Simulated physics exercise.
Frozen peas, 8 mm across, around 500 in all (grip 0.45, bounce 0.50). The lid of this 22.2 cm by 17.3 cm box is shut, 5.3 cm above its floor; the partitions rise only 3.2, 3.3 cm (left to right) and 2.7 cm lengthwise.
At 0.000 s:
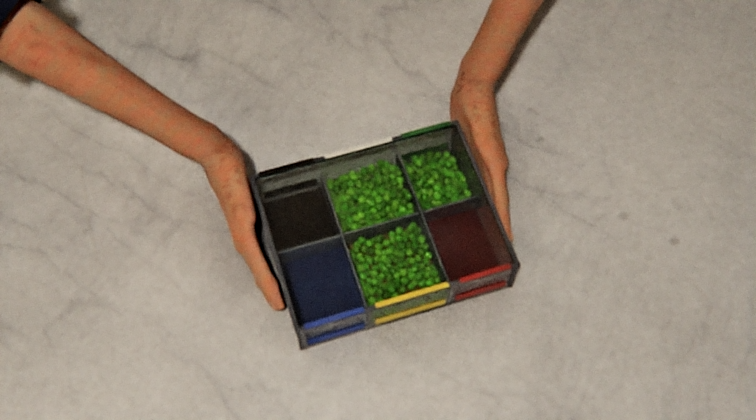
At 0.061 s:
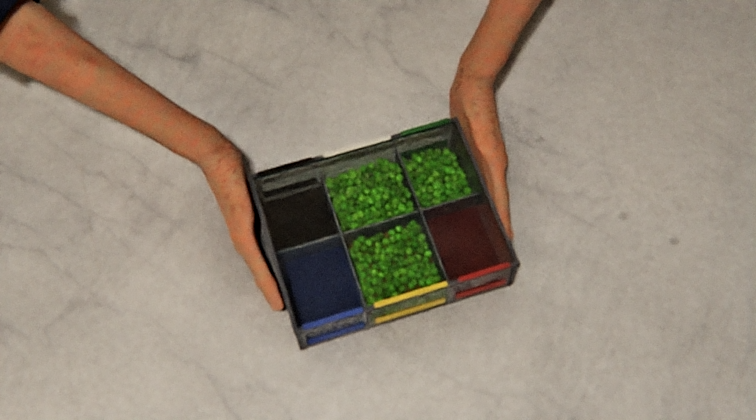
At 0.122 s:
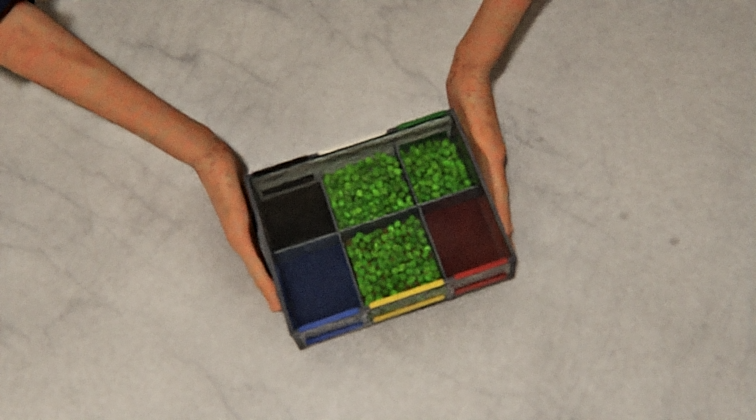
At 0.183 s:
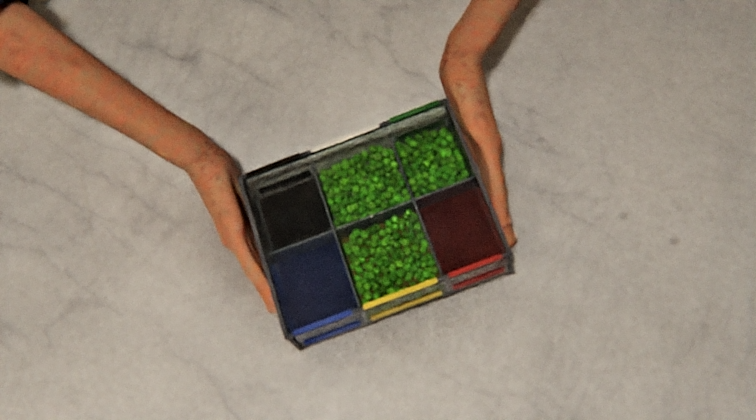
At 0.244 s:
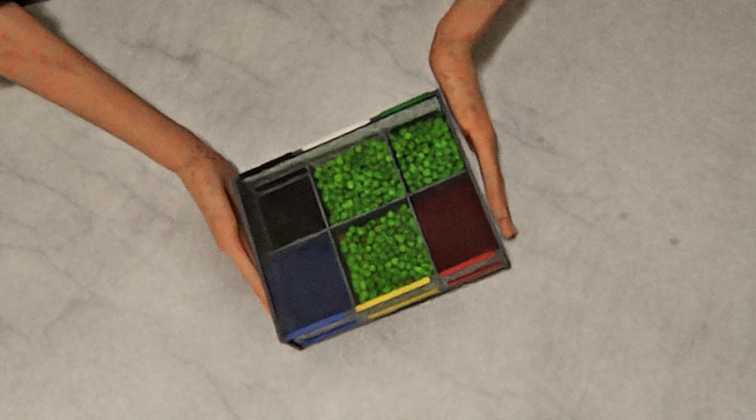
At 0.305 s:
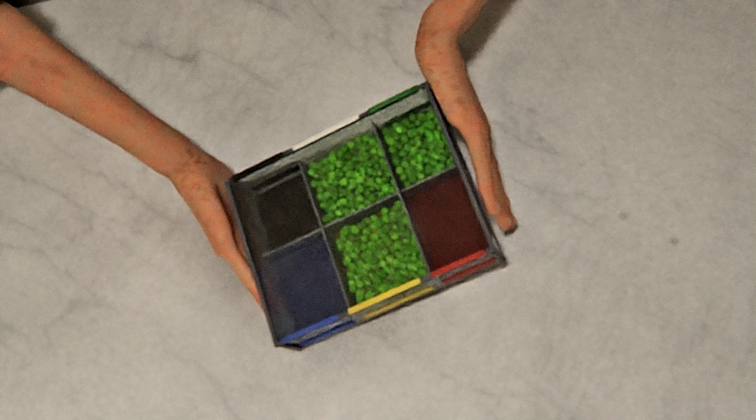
In the video, two hands hold a divided box with green pieces in three of its six compartments on a pale marbled surface, then tilt it and turn it slightly counterclockwise, while the green pieces stay in the same compartments.
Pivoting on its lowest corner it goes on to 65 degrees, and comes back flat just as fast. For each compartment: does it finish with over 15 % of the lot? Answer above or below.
Red compartment: Below; blue compartment: Below; green compartment: Above; yellow compartment: Above; white compartment: Above; black compartment: Below.
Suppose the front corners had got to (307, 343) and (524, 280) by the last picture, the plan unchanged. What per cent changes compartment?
In that case some 20 per cent.
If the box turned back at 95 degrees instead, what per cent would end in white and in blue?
White 10; blue 55.
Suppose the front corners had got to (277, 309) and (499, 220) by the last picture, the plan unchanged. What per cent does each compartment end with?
Red 0, blue 0, green 25, yellow 30, white 40, black 10.
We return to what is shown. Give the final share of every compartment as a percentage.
Red 0; blue 10; green 20; yellow 30; white 30; black 5.
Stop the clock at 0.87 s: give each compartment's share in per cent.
Red 0, blue 5, green 20, yellow 30, white 40, black 5.
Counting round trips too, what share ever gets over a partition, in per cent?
About 20 per cent.
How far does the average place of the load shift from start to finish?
Roughly 3.5 cm.
After 0.87 s, tilt 62 degrees; blue 5 %, green 20 %, yellow 30 %, white 40 %, black 5 %.
After 1.25 s, tilt 25 degrees; blue 10 %, green 20 %, yellow 30 %, white 30 %, black 5 %.
After 1.72 s, tilt 0 degrees; blue 10 %, green 20 %, yellow 30 %, white 30 %, black 5 %.
At rest (2.3 s), red 0 %, blue 10 %, green 20 %, yellow 30 %, white 30 %, black 5 %.
